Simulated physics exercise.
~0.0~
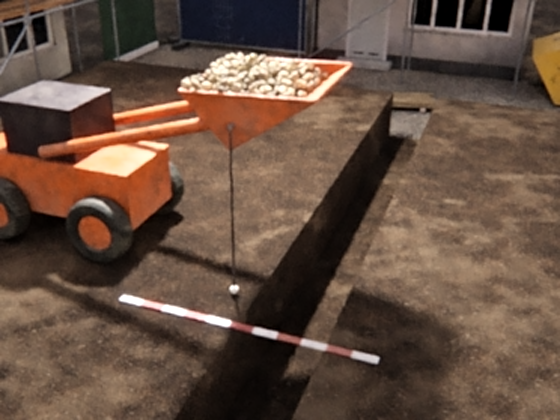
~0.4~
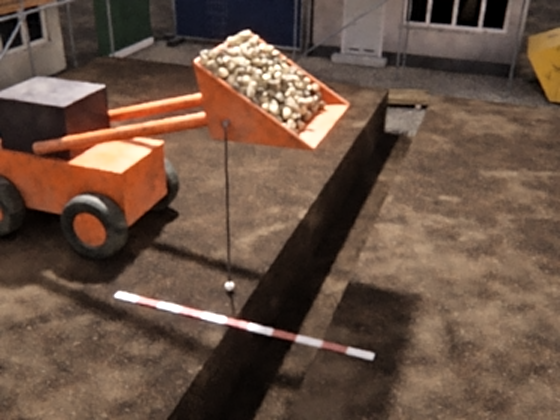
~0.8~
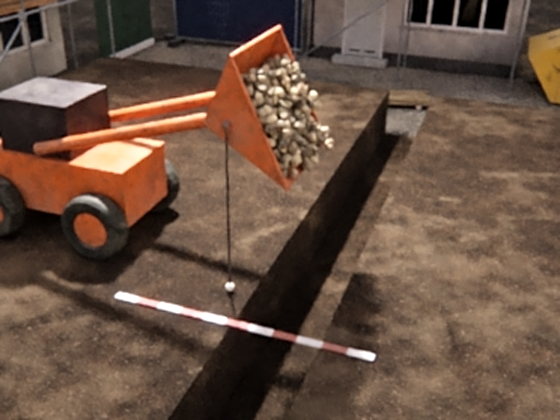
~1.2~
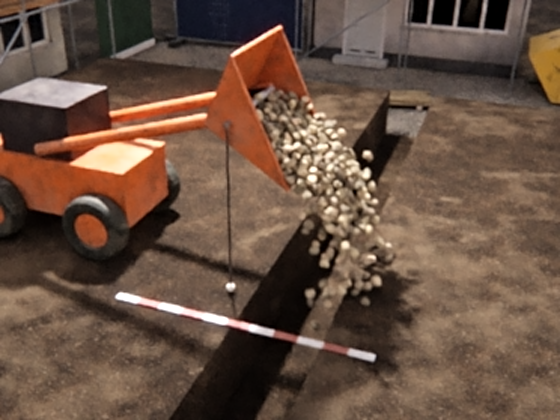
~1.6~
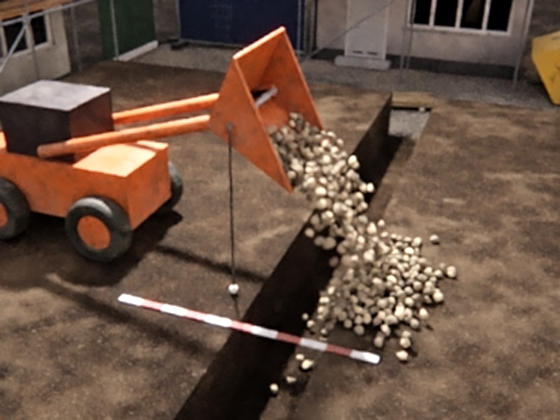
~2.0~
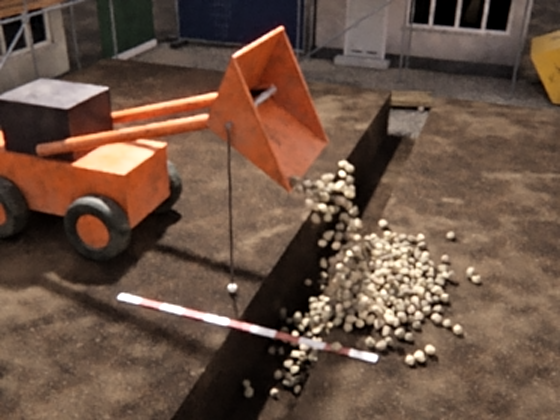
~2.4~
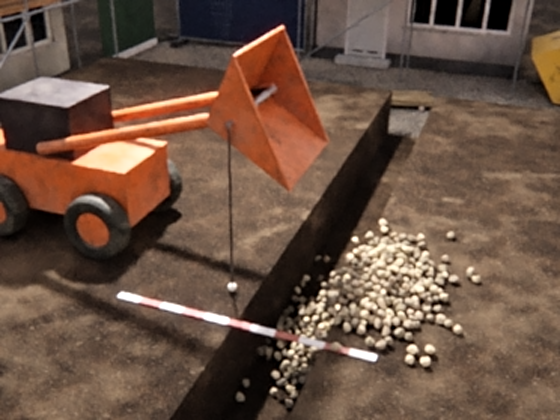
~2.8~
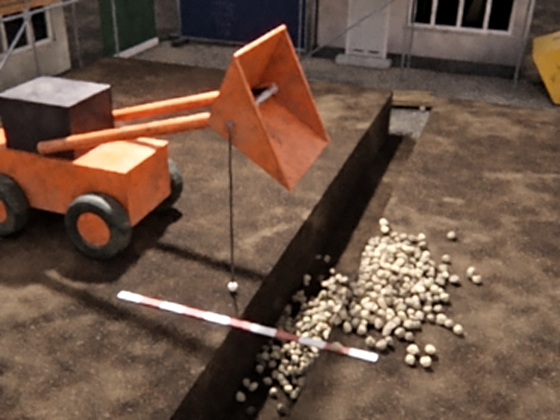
An orange loader tipped its raised bucket steeply forward and poured out a load of pale stones, which tumbled down over the narrow trench, about half ending up inside it and the rest lying scattered on the ground along its right side.
